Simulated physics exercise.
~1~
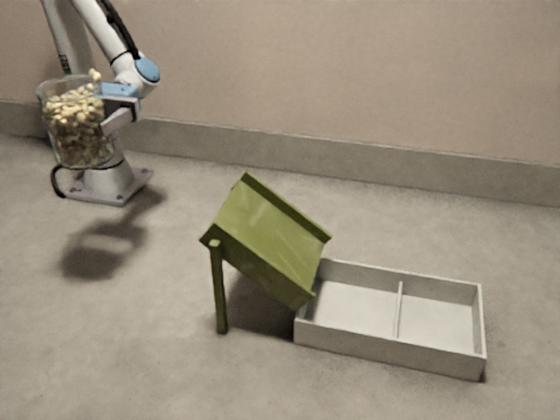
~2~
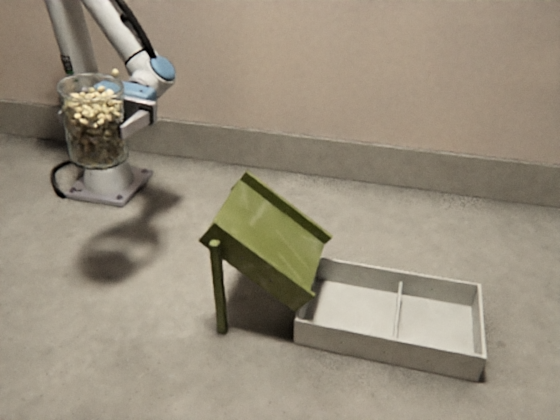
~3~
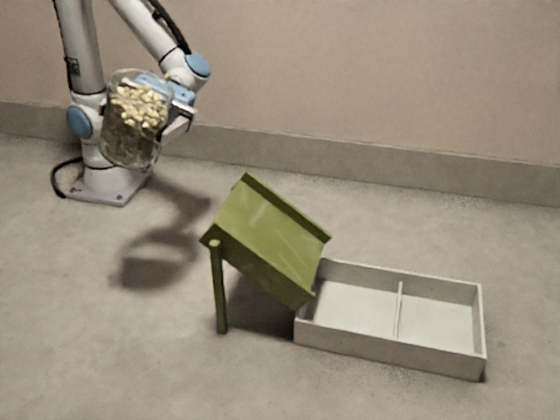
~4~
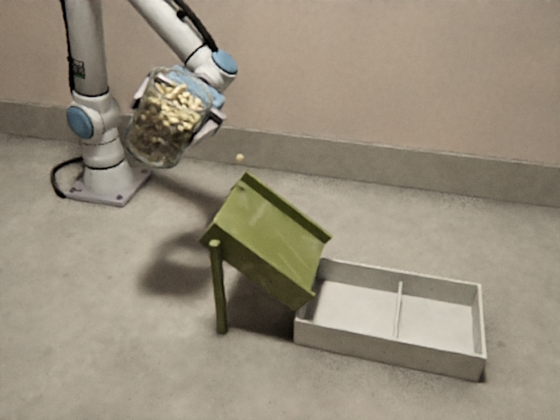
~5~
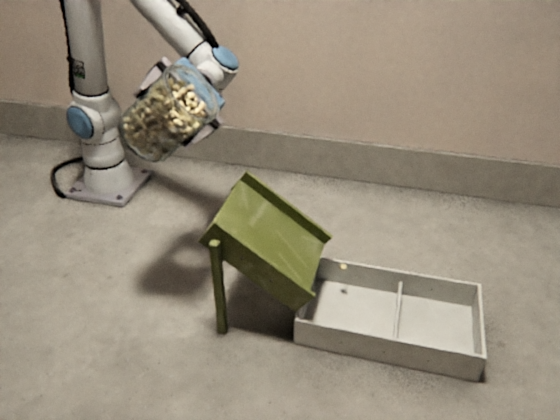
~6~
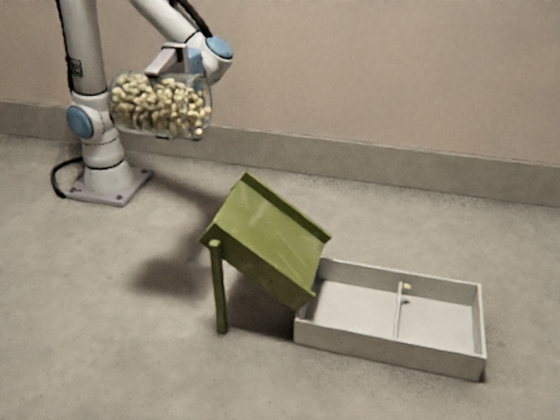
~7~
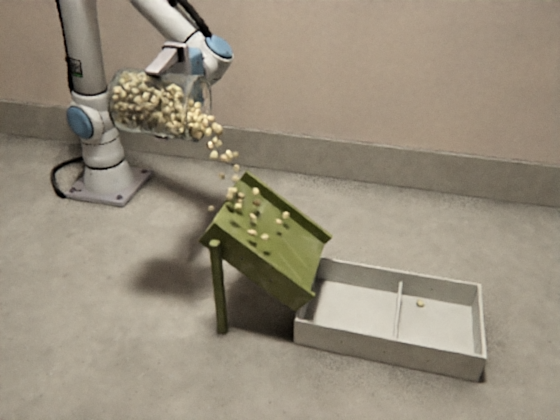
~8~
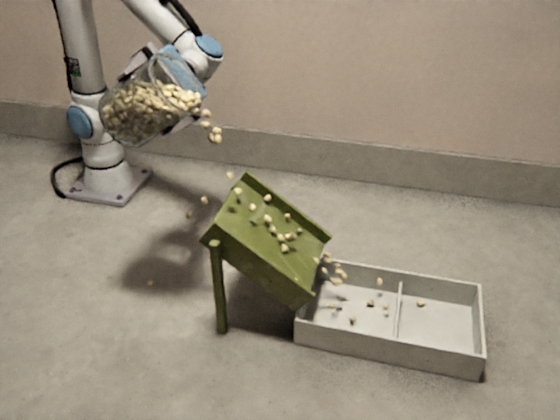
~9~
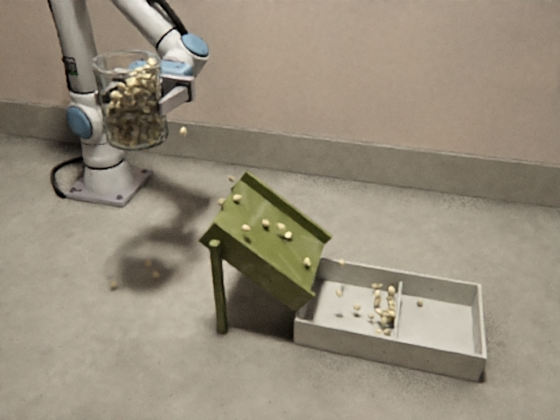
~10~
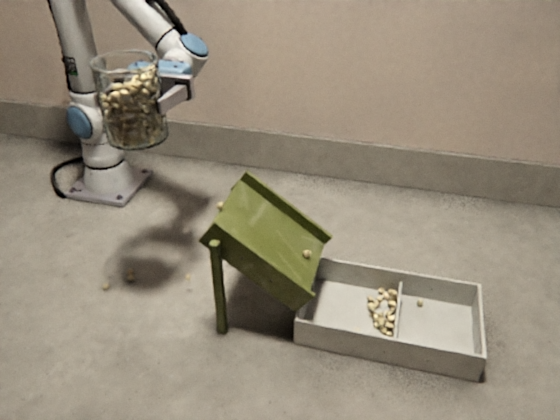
A robot arm tips some beans down a green chute into a divided tray, then straightens the tumbler.
